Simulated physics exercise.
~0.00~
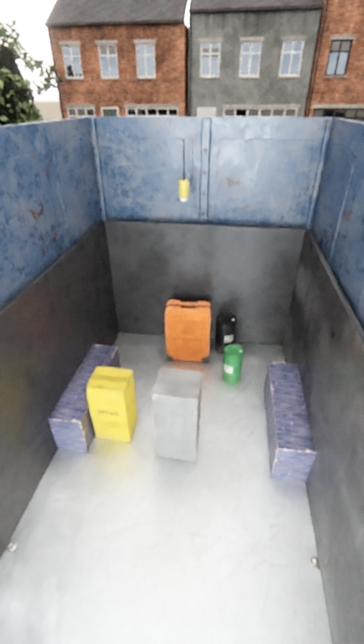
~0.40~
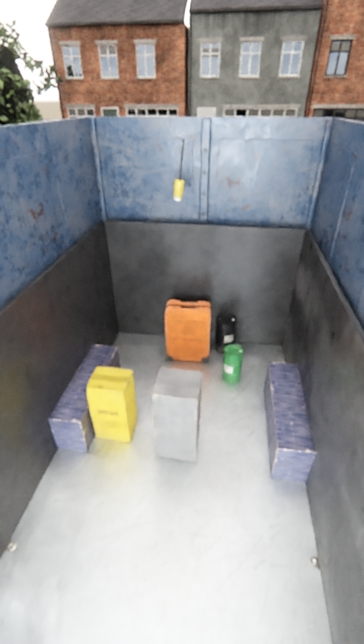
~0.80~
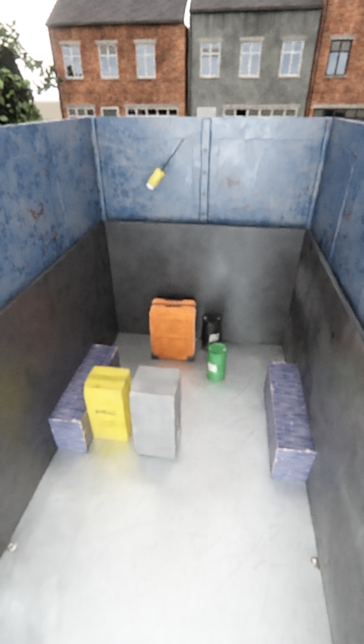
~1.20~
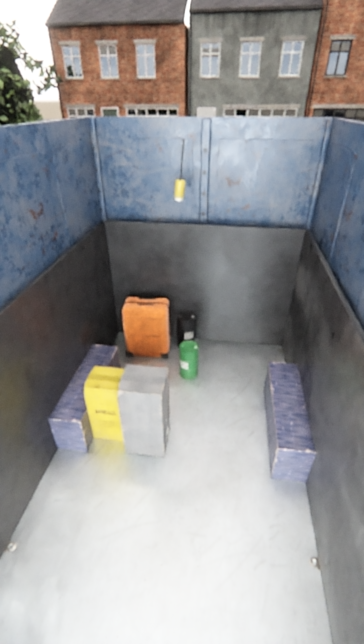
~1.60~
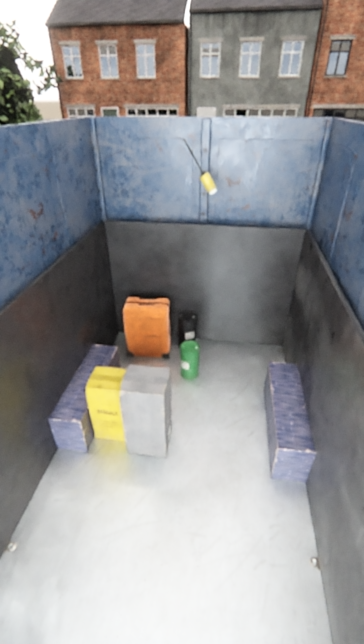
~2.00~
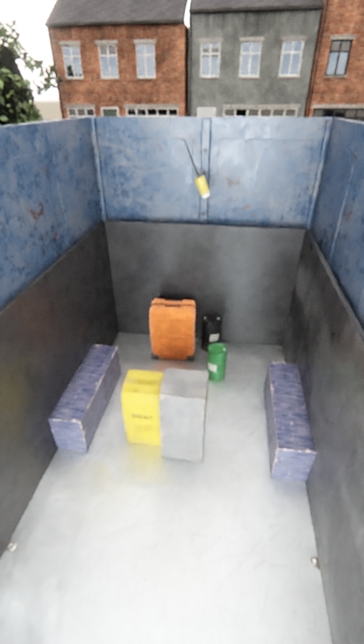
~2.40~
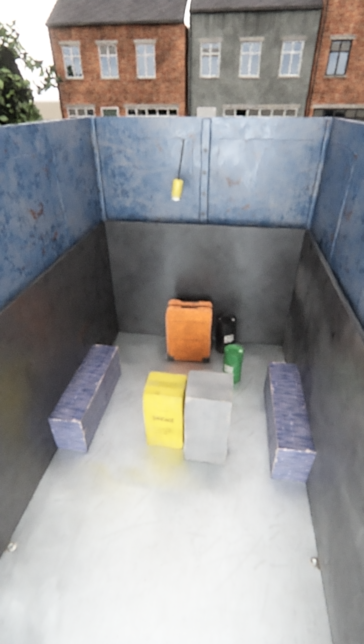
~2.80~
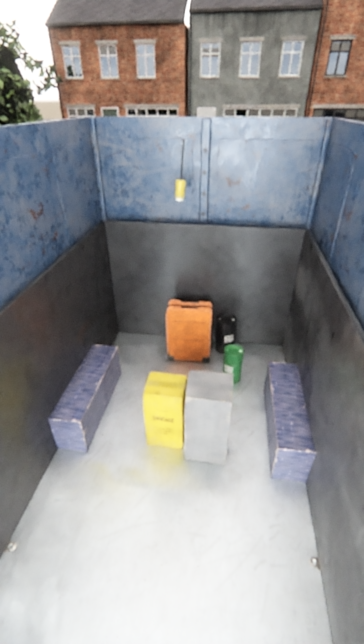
The orange case, black and green canisters and grey box slid left across the van's load bay, then moved right together with the yellow box; all stayed upright, with the yellow and grey boxes ending side by side, right of where they began.
